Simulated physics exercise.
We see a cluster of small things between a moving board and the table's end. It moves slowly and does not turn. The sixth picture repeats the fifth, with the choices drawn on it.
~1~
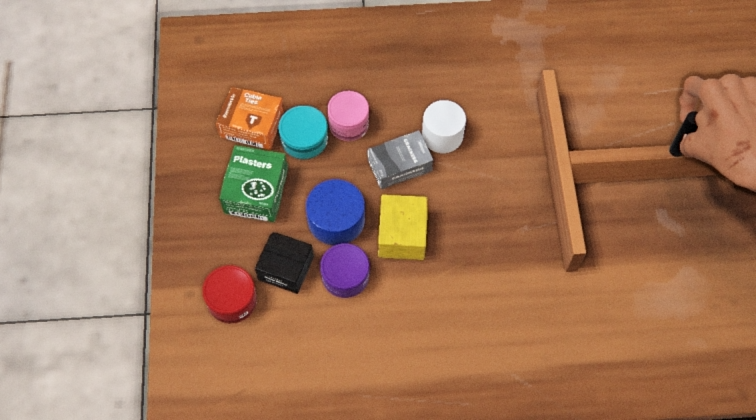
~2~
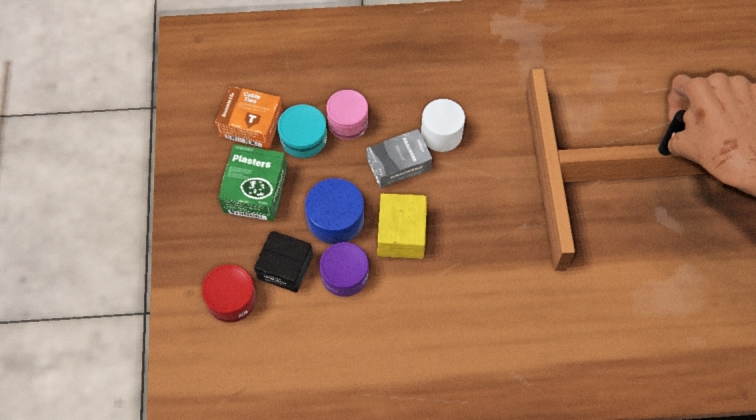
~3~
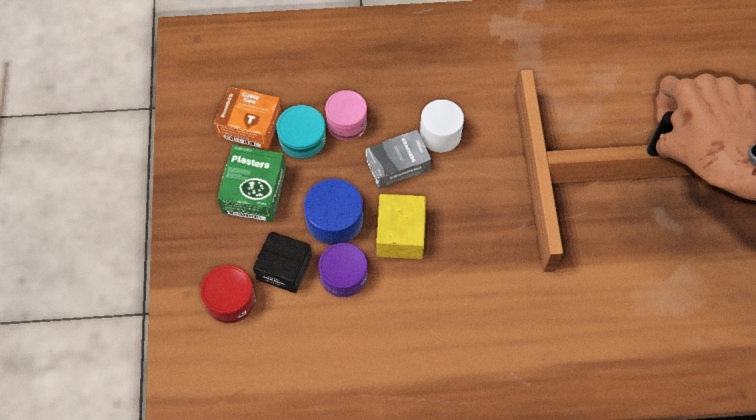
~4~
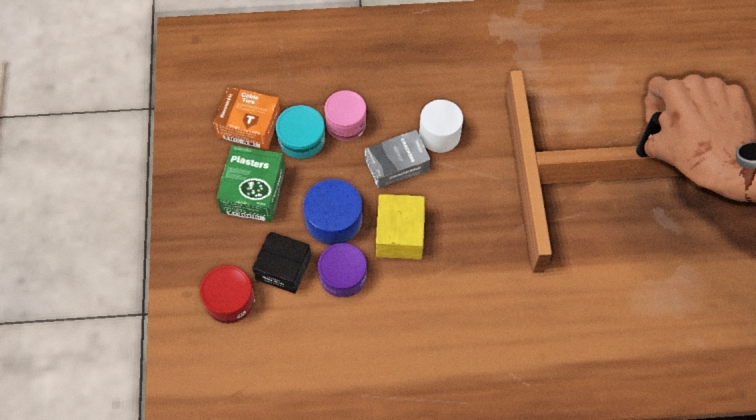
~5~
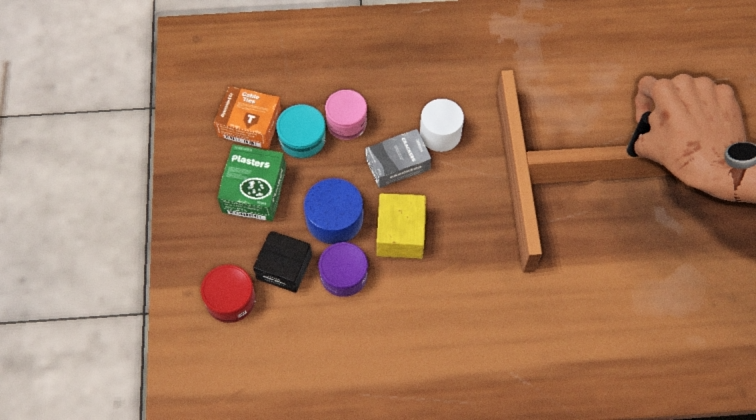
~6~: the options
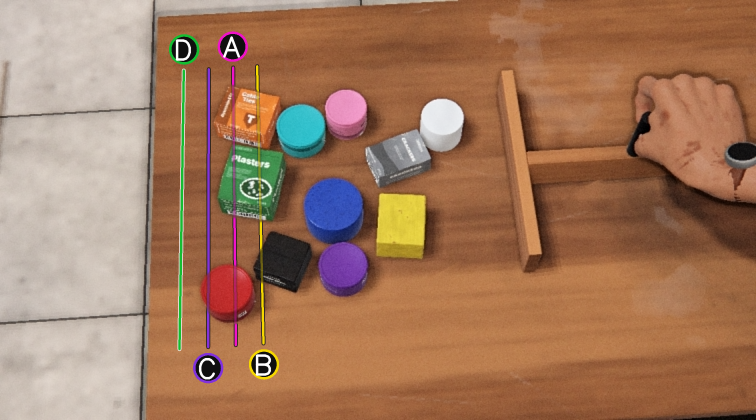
The video shows a cluster of colourful jars and small boxes on a wooden table while a hand at the right slowly slides a T-shaped wooden board leftward, narrowing the gap as the objects stay in place.
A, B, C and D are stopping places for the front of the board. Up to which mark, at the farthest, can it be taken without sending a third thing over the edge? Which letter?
Stop at A.
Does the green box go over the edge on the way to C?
By then, yes.
On the copy, A at (234, 197); B at (260, 195); C at (209, 199); D at (182, 200).
On A. First, board (419, 164); white pot (385, 117); yellow block (393, 227).
Then, board (315, 170); red jar (200, 304); green box (209, 177).
Finally, board (235, 175); green box (156, 172); blue pot (156, 226); none fallen.
By contrast, B is within the limit but short; C drops three; D drops four.
